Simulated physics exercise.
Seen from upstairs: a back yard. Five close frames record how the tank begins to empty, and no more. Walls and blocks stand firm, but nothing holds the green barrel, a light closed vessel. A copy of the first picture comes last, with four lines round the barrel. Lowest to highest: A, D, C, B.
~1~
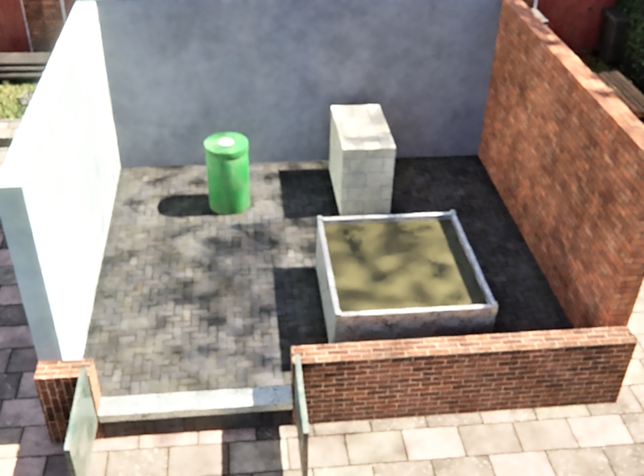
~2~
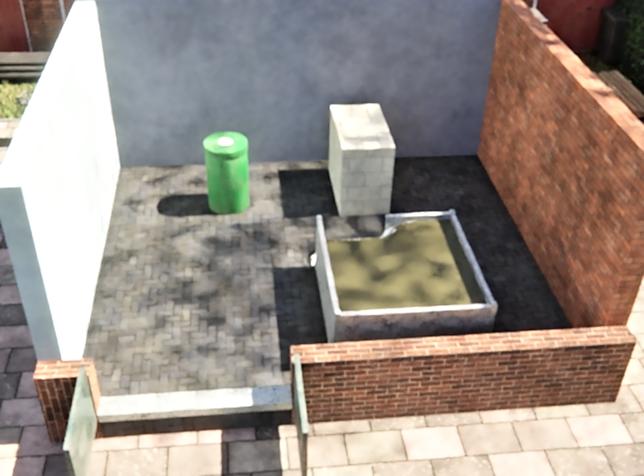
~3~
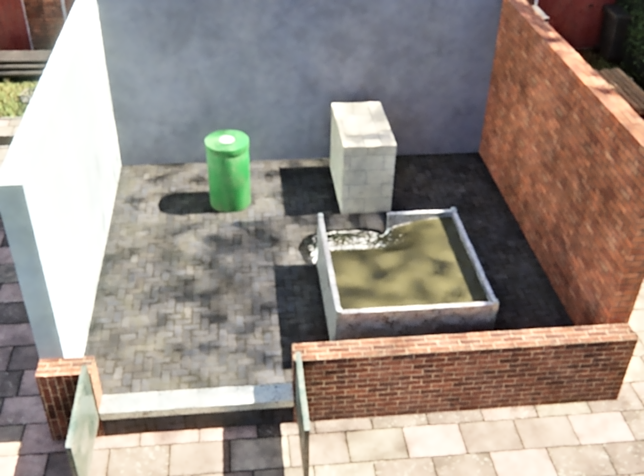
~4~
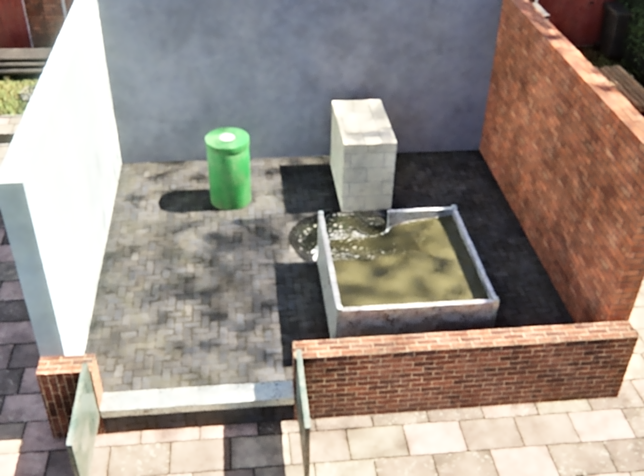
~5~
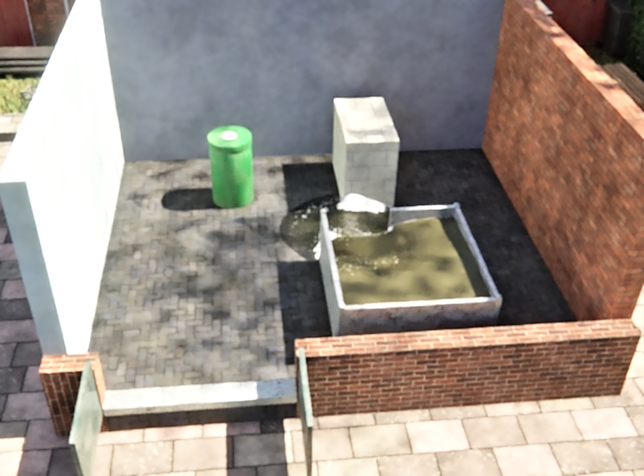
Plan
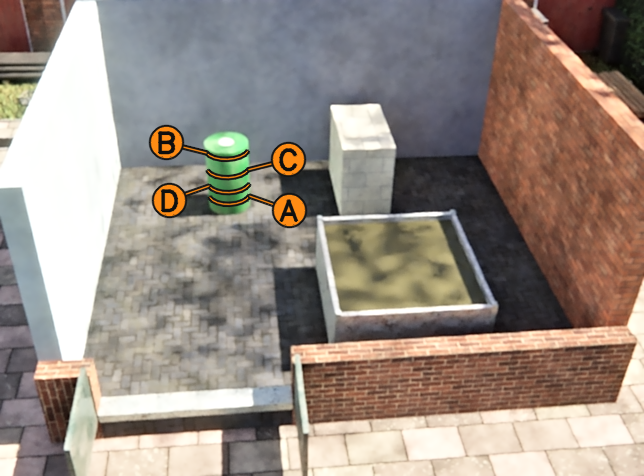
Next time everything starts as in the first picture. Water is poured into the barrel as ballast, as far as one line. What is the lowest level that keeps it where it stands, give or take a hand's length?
A is the one.
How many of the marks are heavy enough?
All four.
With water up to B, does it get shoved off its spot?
No.
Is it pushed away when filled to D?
No, that is safe.
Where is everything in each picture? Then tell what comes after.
Lid of the green barrel at (226, 142); tank full, its middle at (400, 265); open gate at (194, 356).
Water covers 1 % of the ground, mostly out of sight from here.
Water covers 3 % of the ground, mostly out of sight from here.
Water covers 6 % of the ground and is seen nearest the barrel at (300, 240).
Lid of the green barrel at (230, 136); water covers 8 % of the ground and is seen nearest the barrel at (290, 219).
On the marked copy, A at (229, 204); B at (227, 159); C at (228, 177); D at (229, 192); from the bottom up A, D, C, B.
With A, it does not move.
With B, it does not move.
With C, it does not move.
With D, it does not move.
